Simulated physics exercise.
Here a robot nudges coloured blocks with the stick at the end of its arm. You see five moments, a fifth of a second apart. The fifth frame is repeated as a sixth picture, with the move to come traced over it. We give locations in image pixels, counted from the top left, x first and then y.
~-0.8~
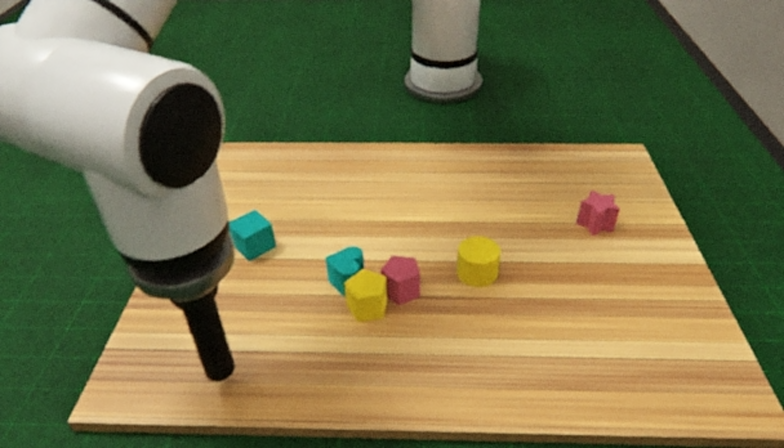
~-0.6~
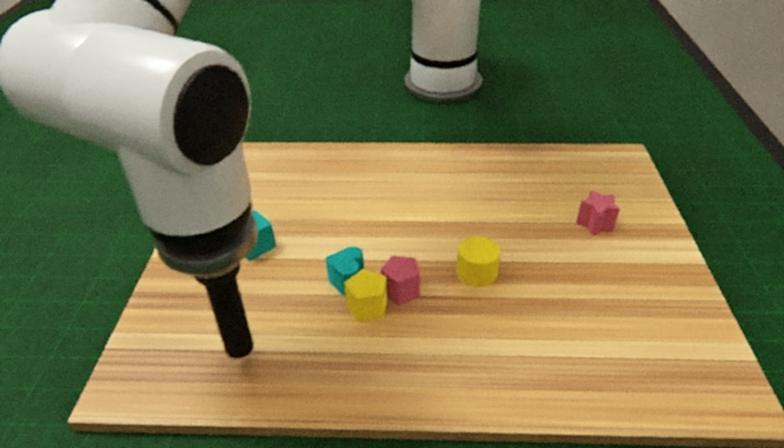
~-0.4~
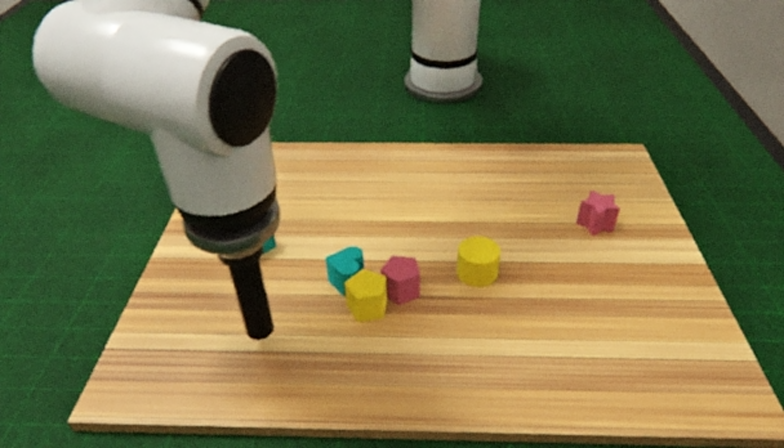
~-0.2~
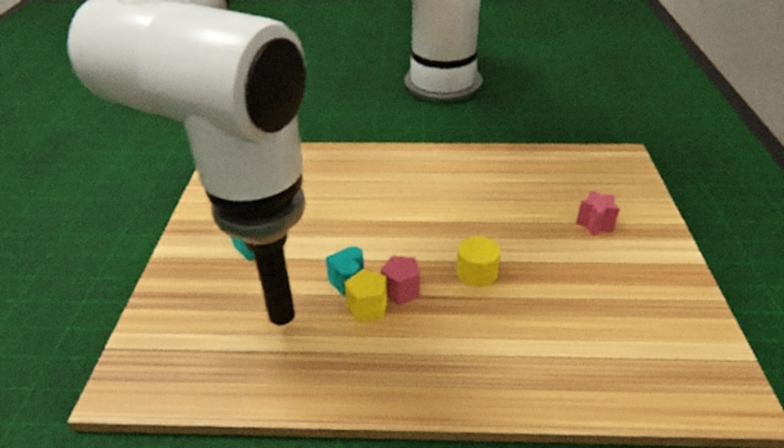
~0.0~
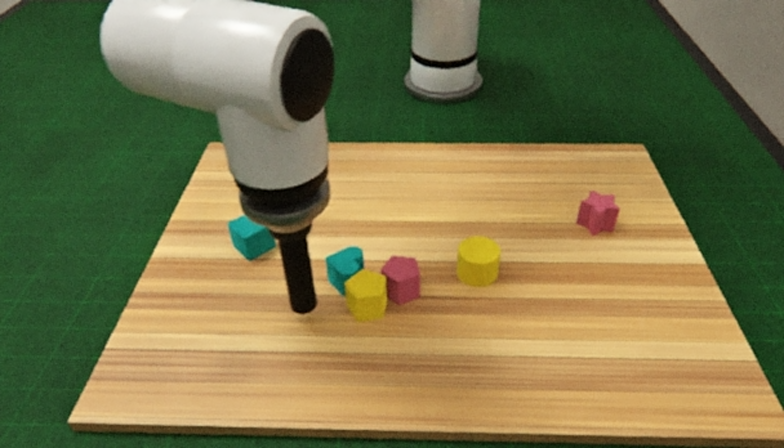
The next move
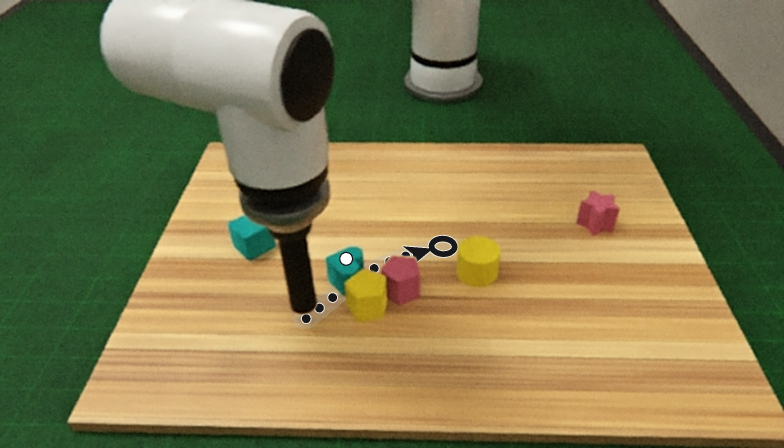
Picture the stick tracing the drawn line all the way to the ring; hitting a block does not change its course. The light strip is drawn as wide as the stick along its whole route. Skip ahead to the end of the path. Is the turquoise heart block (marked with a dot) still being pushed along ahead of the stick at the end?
No - that is not the case.
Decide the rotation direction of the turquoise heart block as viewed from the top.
In a top view, it turns counterclockwise.
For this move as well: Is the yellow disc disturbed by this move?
The result: It stays put.
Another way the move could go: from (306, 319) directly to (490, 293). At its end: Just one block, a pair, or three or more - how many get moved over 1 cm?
Going by the path, three or more of them shift by more than about 1 cm.
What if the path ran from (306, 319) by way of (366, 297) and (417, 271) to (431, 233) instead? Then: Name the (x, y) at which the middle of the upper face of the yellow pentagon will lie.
Pixel (408, 283).
The drawn path runs from (306, 319) through (370, 271) to (443, 246); the dot is on the turquoise heart block.
The first path, step by step. One third of the way, stick at (348, 271); turquoise heart block at (361, 244), turned 15° anticlockwise.
Two thirds of the way, stick at (393, 247); turquoise heart block at (386, 220), turned 75° anticlockwise.
At the end, stick at (444, 233); turquoise heart block at (386, 220), turned 75° anticlockwise; yellow pentagon not moved; yellow disc not moved.
